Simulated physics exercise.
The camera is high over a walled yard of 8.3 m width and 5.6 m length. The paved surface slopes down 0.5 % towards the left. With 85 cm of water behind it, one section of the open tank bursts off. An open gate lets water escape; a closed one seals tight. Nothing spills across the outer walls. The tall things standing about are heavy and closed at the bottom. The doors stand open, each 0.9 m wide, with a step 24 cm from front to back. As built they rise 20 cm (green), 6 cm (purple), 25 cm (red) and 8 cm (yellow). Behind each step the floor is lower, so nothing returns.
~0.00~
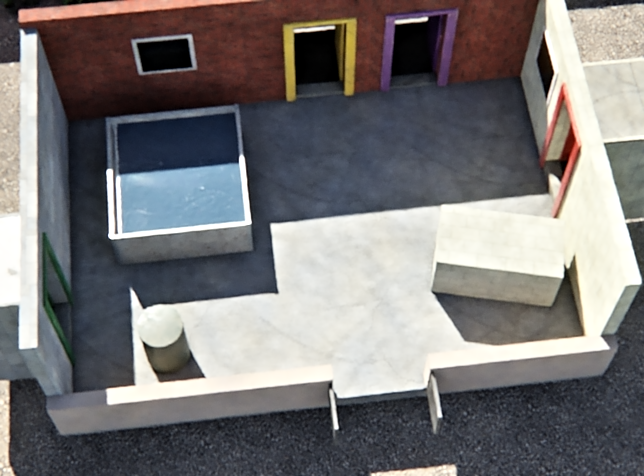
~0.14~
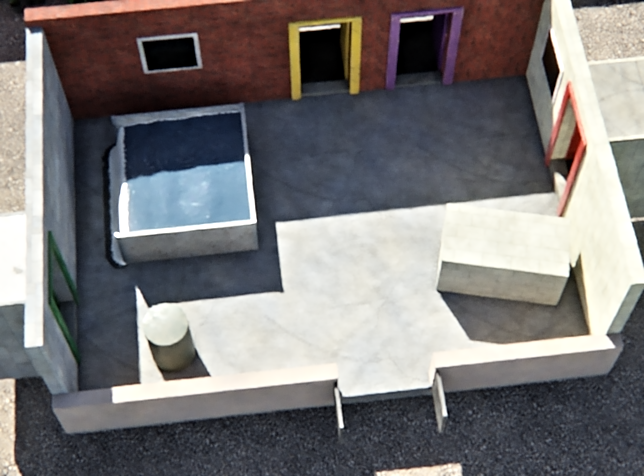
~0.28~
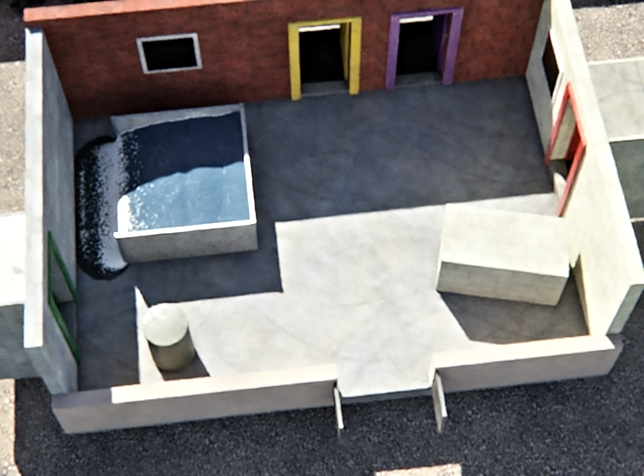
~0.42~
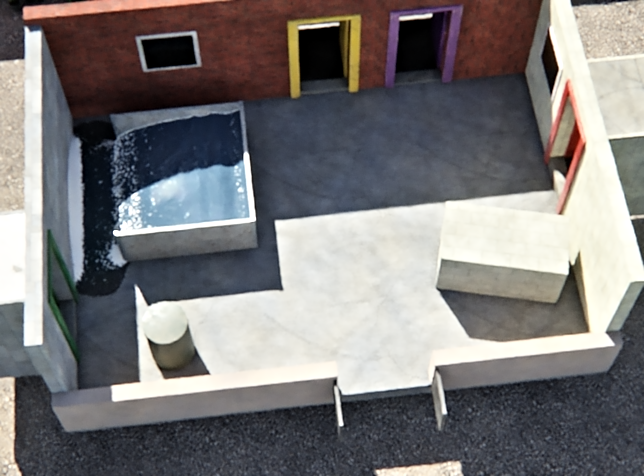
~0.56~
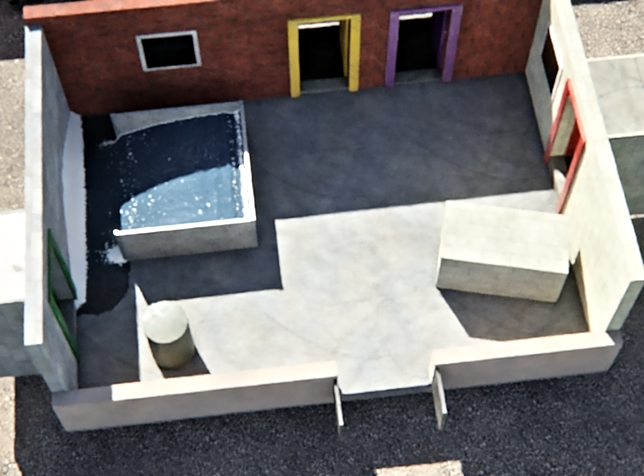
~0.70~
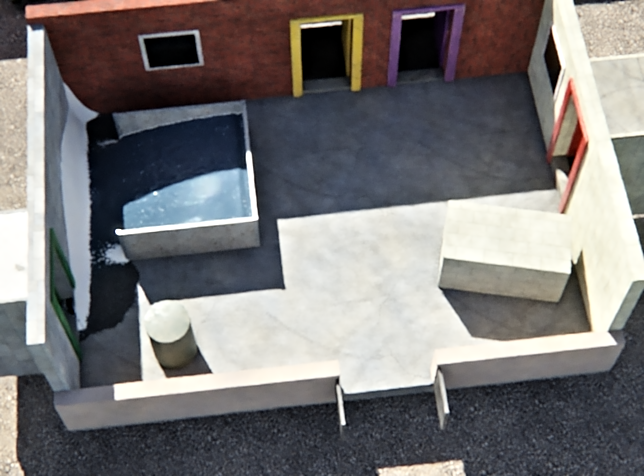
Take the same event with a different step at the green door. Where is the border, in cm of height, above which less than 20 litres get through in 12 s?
About 18 cm.
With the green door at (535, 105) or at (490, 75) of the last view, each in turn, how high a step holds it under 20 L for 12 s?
About 21 and 10.5 cm.
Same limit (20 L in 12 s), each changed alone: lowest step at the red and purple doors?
Roughly 8.0 cm at red and 10.0 cm at purple.
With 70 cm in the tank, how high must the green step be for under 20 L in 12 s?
About 14.5 cm.
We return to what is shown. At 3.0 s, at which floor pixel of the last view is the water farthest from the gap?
At about (499, 74).
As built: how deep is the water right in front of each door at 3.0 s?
In cm: Green 14, purple 7, red 0, yellow 13.
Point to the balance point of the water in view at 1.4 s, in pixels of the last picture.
Around (142, 204).
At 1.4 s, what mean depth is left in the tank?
Some 42 cm.
After 1.4 s water covers 20 % of the floor, deepest (76 cm) near (76, 117); 20 cm at the green door, 2 litres in over its 20 cm step.
After 3.0 s water covers 50 % of the floor, deepest (36 cm) near (82, 409); 14 cm at the green door, 5 litres in over its 20 cm step.
After 12.0 s water covers 100 % of the floor, deepest (14 cm) near (564, 263); 10 cm at the green door, 13 litres in over its 20 cm step.
At the green door as built, the water arrived by 0.7 s and peaked near 22 cm at 4.8 s.
Run again over the same 12 s with other heights there, 48 litres in over 15 cm, 11 litres over 20 cm. The limit of 20 litres is kept from about 18 cm up.
